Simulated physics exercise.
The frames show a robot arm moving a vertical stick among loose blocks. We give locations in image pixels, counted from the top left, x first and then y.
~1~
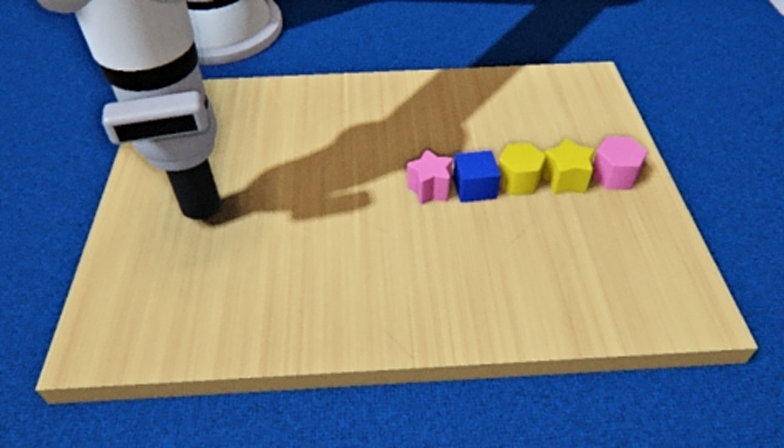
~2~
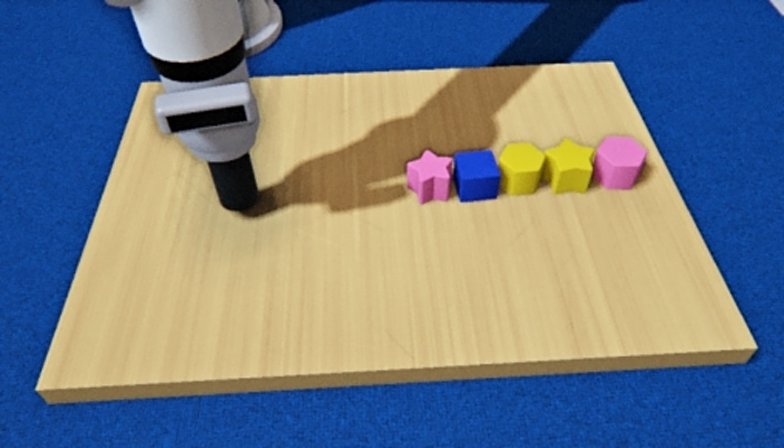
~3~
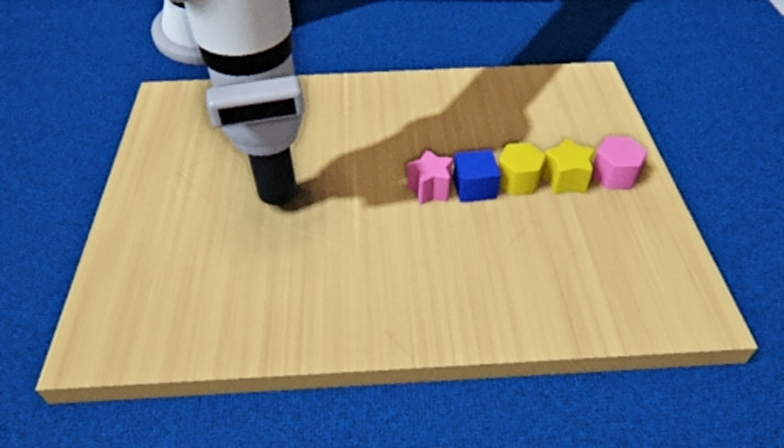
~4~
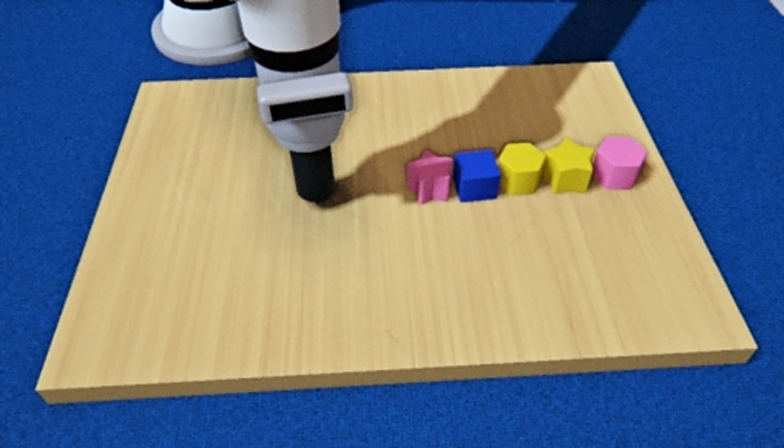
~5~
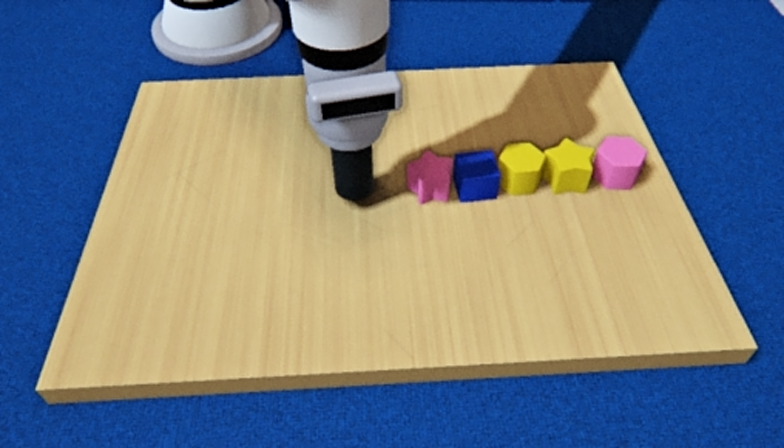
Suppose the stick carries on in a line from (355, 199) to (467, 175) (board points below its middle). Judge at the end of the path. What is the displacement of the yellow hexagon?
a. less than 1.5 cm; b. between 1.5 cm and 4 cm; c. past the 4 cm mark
The one that fits is c, past the 4 cm mark.
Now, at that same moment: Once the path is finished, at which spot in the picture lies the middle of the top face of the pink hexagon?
I expect it at (645, 146).
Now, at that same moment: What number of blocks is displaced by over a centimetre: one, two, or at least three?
It's going to be three or more.
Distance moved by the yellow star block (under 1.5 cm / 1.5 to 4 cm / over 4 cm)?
My prediction: Between 1.5 and 4 cm.
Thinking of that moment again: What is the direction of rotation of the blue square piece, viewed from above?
Seen from above, clockwise.
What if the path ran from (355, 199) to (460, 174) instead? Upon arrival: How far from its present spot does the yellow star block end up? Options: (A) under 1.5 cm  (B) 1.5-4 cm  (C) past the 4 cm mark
I'll go with B - 1.5-4 cm.
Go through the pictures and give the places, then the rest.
In the first picture, tip of the stick at (201, 206), middles of tops, pink star block at (431, 165), blue square piece at (478, 164), yellow hexagon at (523, 156), yellow star block at (572, 155), pink hexagon at (623, 150).
In the second picture, stick at (240, 198), nothing pushed.
In the third picture, stick at (278, 192), nothing pushed.
In the fourth picture, stick at (316, 189), nothing pushed.
In the fifth picture, stick at (355, 187), pink star block at (431, 165), blue square piece at (478, 164), yellow hexagon at (523, 156), yellow star block at (572, 155), pink hexagon at (623, 150).
What follows on the original path. One third of the way, stick at (394, 179); pink star block at (436, 165).
Two thirds of the way, stick at (432, 171); pink star block at (467, 152), turned 15° clockwise; blue square piece at (505, 162), turned 30° clockwise; yellow hexagon at (549, 162); yellow star block at (586, 152); pink hexagon at (634, 149), turned 15° clockwise.
At the end, stick at (468, 163); pink star block at (506, 147), turned 25° clockwise; blue square piece at (540, 163), turned 40° clockwise; yellow hexagon at (583, 172); yellow star block at (602, 150), turned 25° anticlockwise; pink hexagon at (645, 146), turned 30° clockwise.
